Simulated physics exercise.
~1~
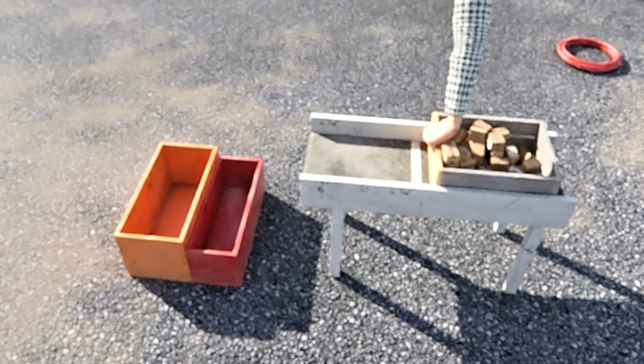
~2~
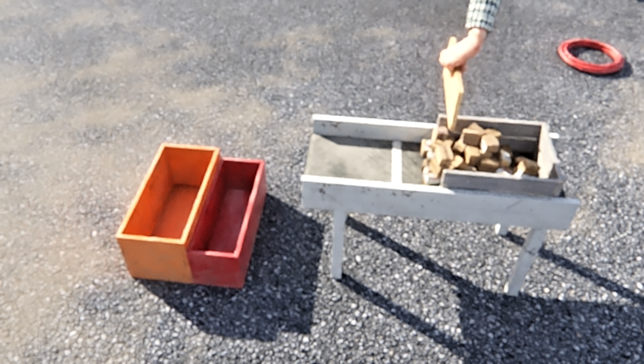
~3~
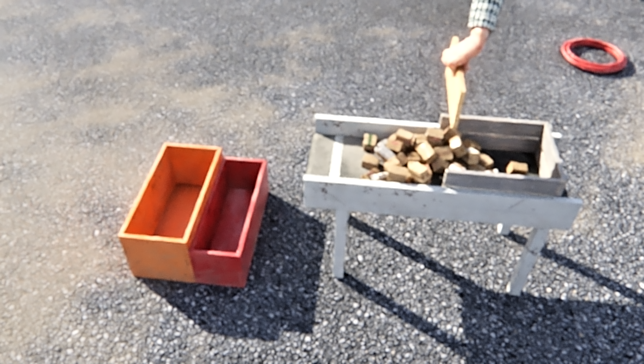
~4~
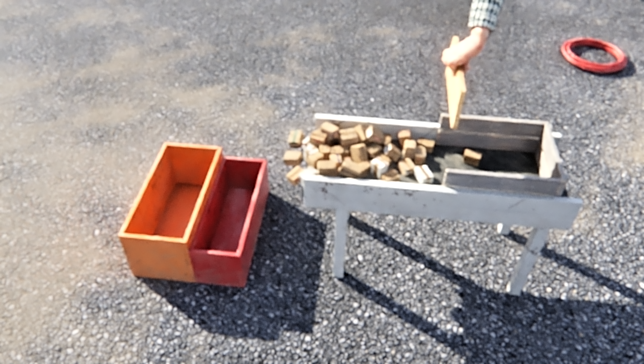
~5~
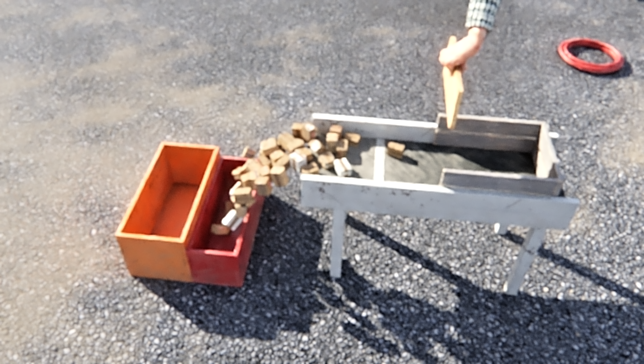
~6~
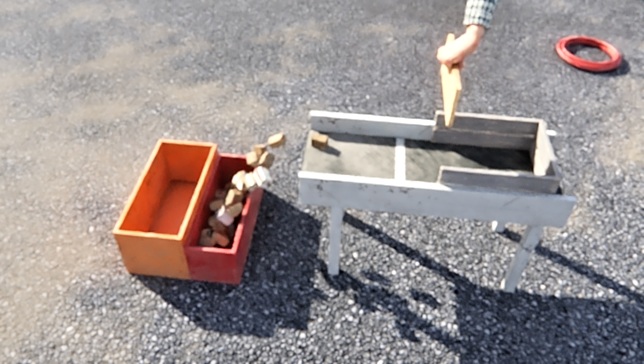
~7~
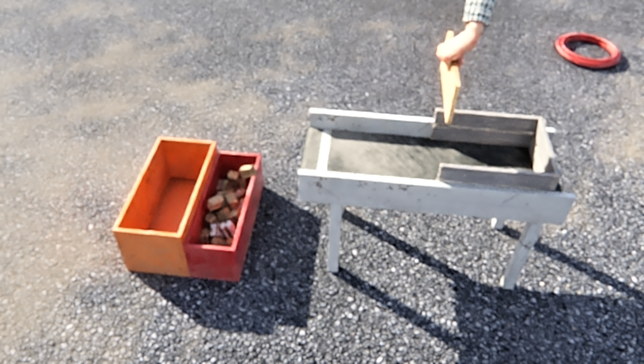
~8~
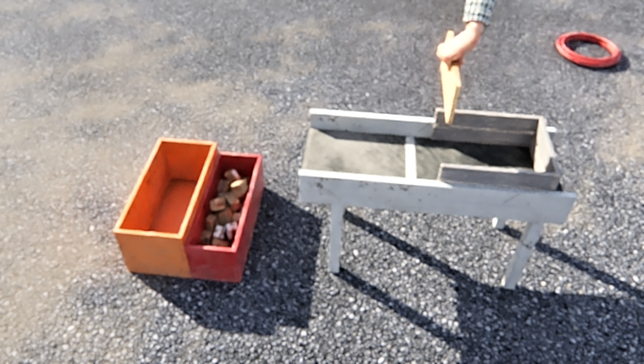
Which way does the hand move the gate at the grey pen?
The hand moves the gate up, and then holds it there while the blocks ride out along the belt.
